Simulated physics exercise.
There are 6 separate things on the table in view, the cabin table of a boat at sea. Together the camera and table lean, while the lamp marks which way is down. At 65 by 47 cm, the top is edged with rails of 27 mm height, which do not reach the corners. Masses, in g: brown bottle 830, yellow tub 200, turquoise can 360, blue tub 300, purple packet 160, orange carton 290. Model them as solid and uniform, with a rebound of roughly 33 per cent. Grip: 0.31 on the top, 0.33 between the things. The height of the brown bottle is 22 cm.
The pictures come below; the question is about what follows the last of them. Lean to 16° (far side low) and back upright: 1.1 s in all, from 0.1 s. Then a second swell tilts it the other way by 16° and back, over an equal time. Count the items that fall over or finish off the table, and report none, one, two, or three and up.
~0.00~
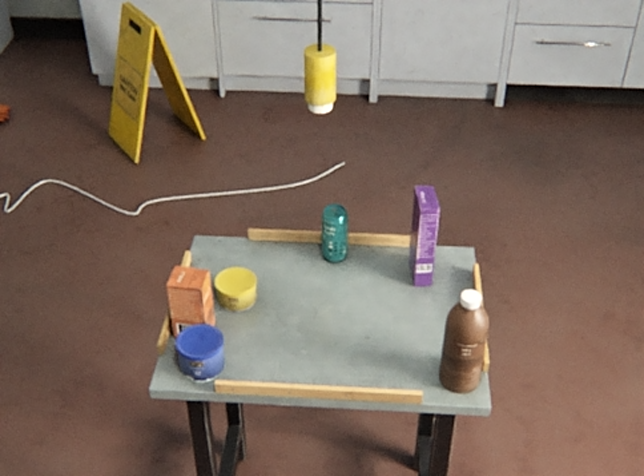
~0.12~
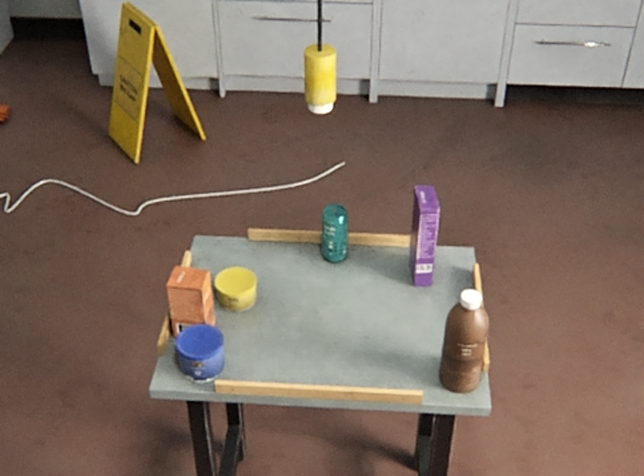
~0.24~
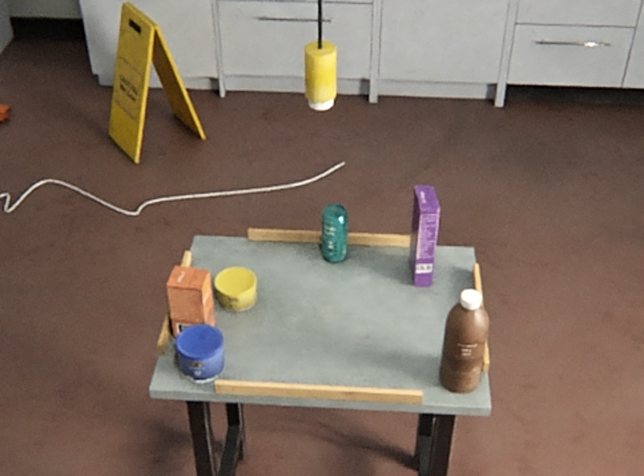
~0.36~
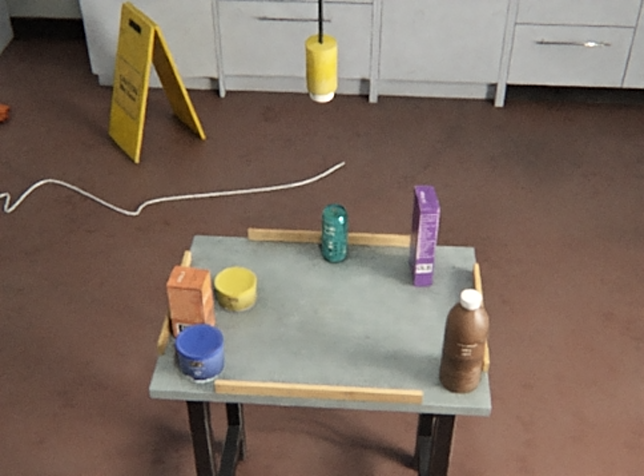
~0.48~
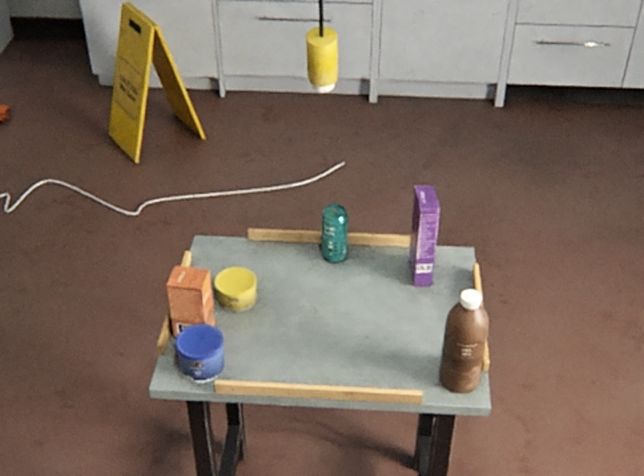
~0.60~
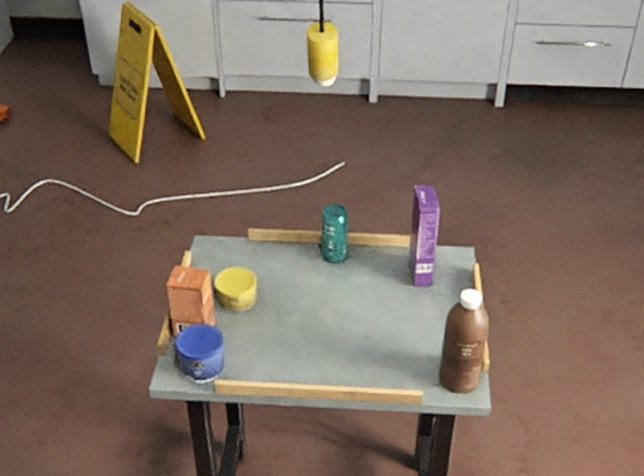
Count: None.
By 1.10 s, boat heeled 1°, far side down.
By 1.80 s, boat heeled 16°, near side down.
By 2.40 s, boat level.
When it is over (2.8 s), all 6 within 5 cm of the start. End places, in pixels of the last picture, brown bottle near (465, 339), yellow tub near (236, 290).
